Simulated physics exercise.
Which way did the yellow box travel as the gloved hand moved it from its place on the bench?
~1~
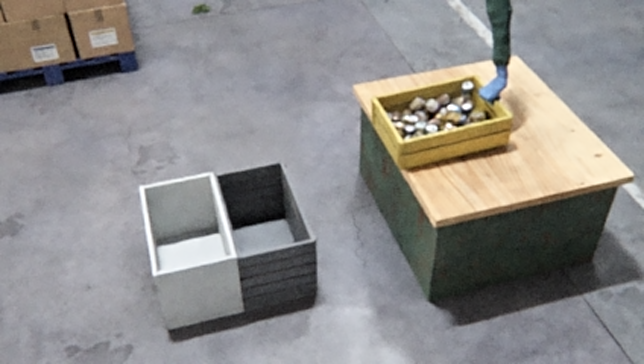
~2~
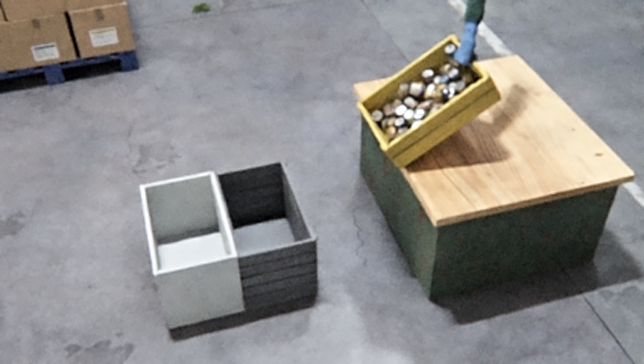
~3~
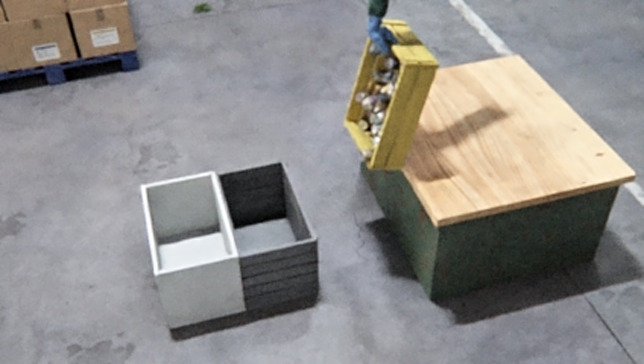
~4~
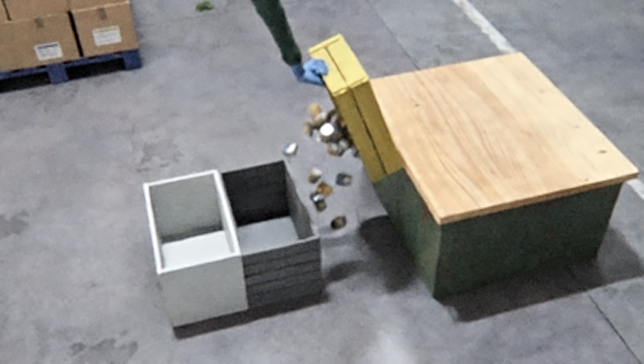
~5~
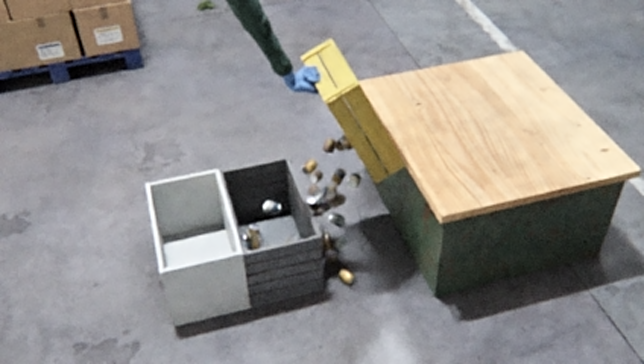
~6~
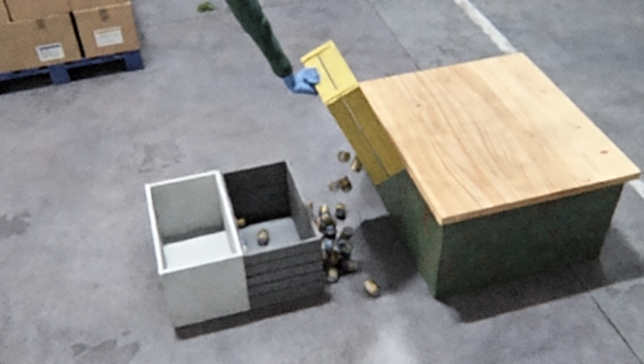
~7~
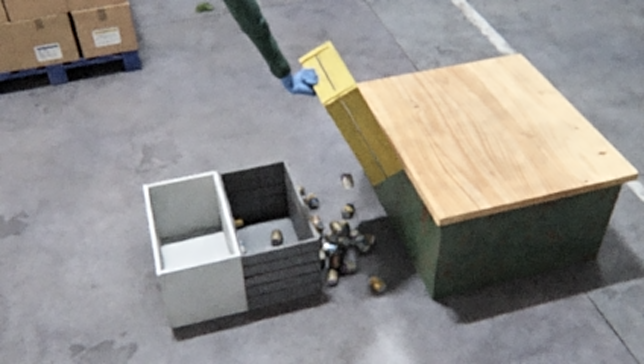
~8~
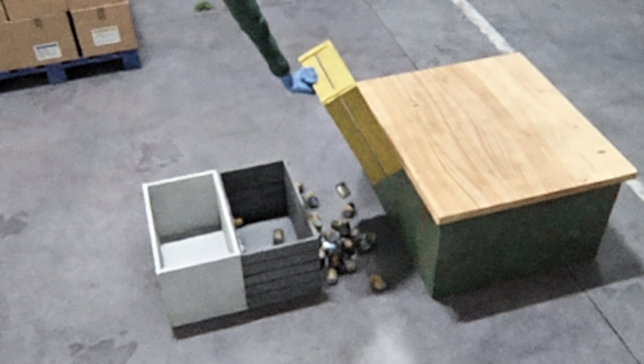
It moved to the left, off the bench top and toward the grey bin.
